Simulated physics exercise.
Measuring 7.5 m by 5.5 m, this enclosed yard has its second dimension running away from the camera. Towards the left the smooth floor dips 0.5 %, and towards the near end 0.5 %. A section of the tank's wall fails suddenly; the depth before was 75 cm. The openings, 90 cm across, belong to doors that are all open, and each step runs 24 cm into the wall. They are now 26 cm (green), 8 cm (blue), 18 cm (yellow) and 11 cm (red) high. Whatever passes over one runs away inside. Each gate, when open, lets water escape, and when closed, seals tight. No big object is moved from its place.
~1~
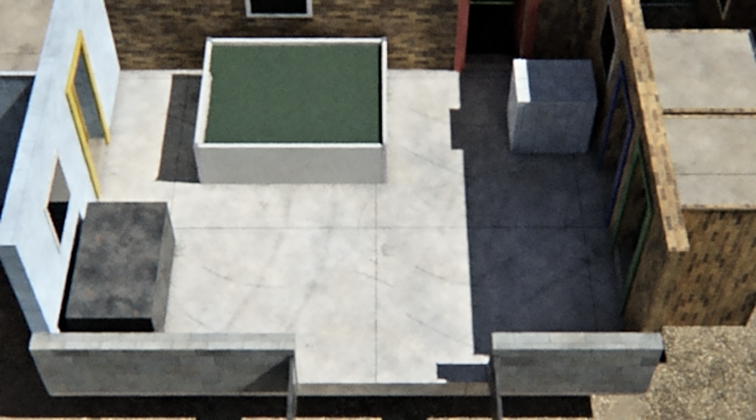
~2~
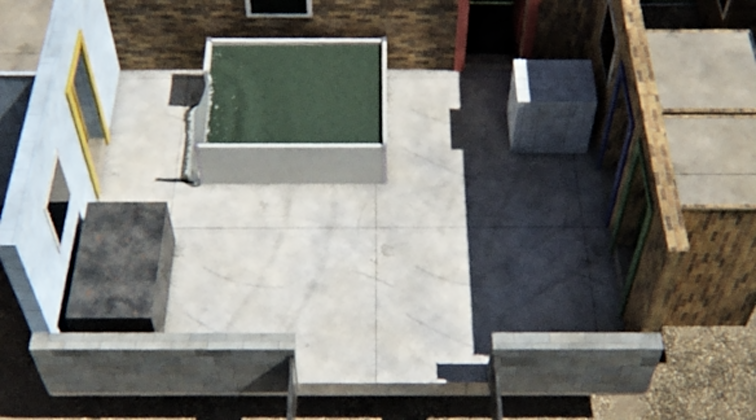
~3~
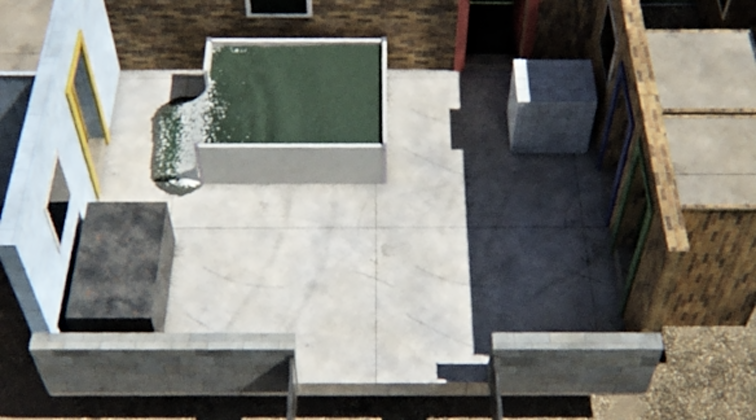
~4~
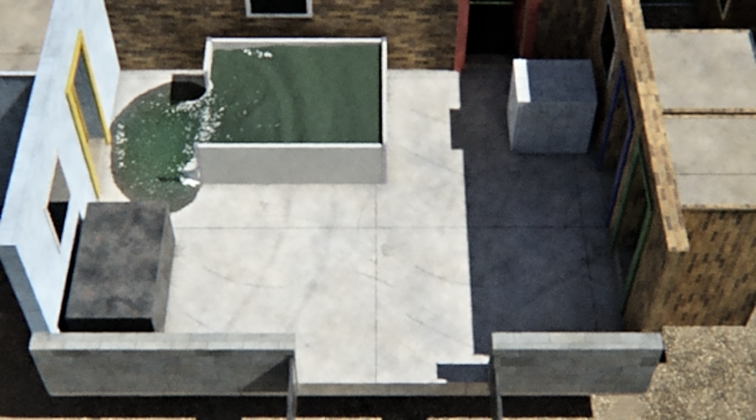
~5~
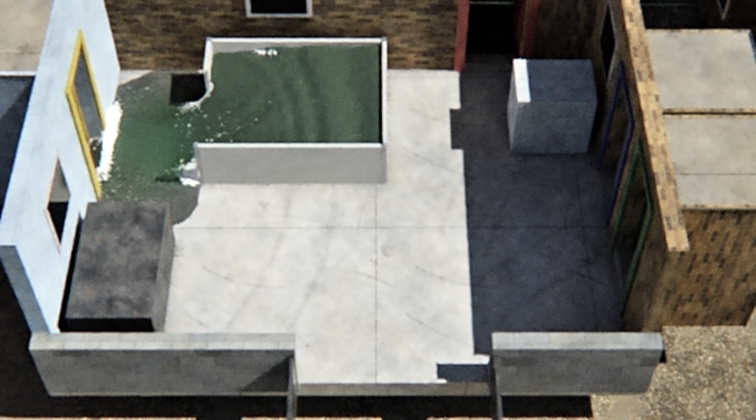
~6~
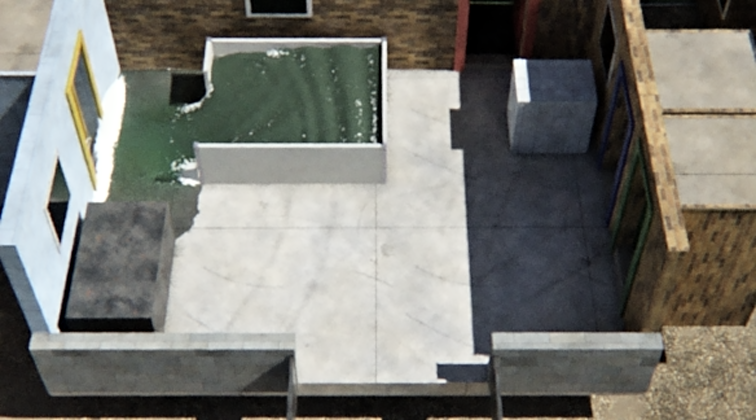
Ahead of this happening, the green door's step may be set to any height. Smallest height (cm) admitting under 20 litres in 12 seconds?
Roughly 11.5 cm.
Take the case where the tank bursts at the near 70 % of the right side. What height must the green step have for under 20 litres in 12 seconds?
Estimate: Near 22 cm.
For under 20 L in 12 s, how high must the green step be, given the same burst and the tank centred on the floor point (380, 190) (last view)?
Then roughly 11.5 cm.
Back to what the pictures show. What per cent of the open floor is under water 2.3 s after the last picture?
About 40 per cent.
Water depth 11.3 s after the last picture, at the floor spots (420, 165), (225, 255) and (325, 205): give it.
Around 6 cm, 4 cm and 3 cm.
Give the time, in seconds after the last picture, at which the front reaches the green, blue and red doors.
For green it's 4.5 s, for blue 4.0 s, and for red 2.4 s.
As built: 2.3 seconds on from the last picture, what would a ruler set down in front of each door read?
Door by door, in centimetres - green 0, blue 0, yellow 42, red 0.
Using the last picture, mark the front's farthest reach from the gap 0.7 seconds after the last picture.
Pixel close to (73, 333).
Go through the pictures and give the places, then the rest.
In the first picture, the tank at (294, 95) is whole and still, 75 cm deep; the green door at (629, 238) is dry.
In the second picture, water pours out at (207, 130) and has run 0.4 m, to (189, 119); about 9 cm deep outside, 75 cm at the back.
In the third picture, the front is at (157, 127), 0.8 m from the gap at (207, 132); 1.2 m2 of floor is wet, 75 cm left at the back.
In the fourth picture, water pours out at (208, 134) and has run 1.4 m, to (116, 139); about 10 cm deep outside, 75 cm at the back.
In the fifth picture, the front is at (93, 158), 1.7 m from the gap at (208, 134); 4.0 m2 of floor is wet, 75 cm left at the back.
In the sixth picture, the front is at (85, 158), 1.8 m from the gap at (208, 135); 4.7 m2 of floor is wet, 70 cm left at the back; the green door at (629, 238), 6.5 m from the gap, is still 6.3 m from the nearest water.
Then, 0.7 s after the last picture water covers 15 % of the floor, deepest (53 cm) near (120, 74); it has not reached the green door.
Then, 2.3 s after the last picture water covers 40 % of the floor, deepest (50 cm) near (67, 367); it has not reached the green door.
Then, 11.3 s after the last picture water covers 100 % of the floor, deepest (15 cm) near (67, 367); 7 cm at the green door, 0 litres in over its 26 cm step.
At the green door as built, the water peaked near 17 cm, 4.9 s after the last picture.
With a step of 9.5 cm, 43 litres would have come in within the 12 s; with 13 cm, 8 litres. So under 20 litres takes about 11.5 cm.
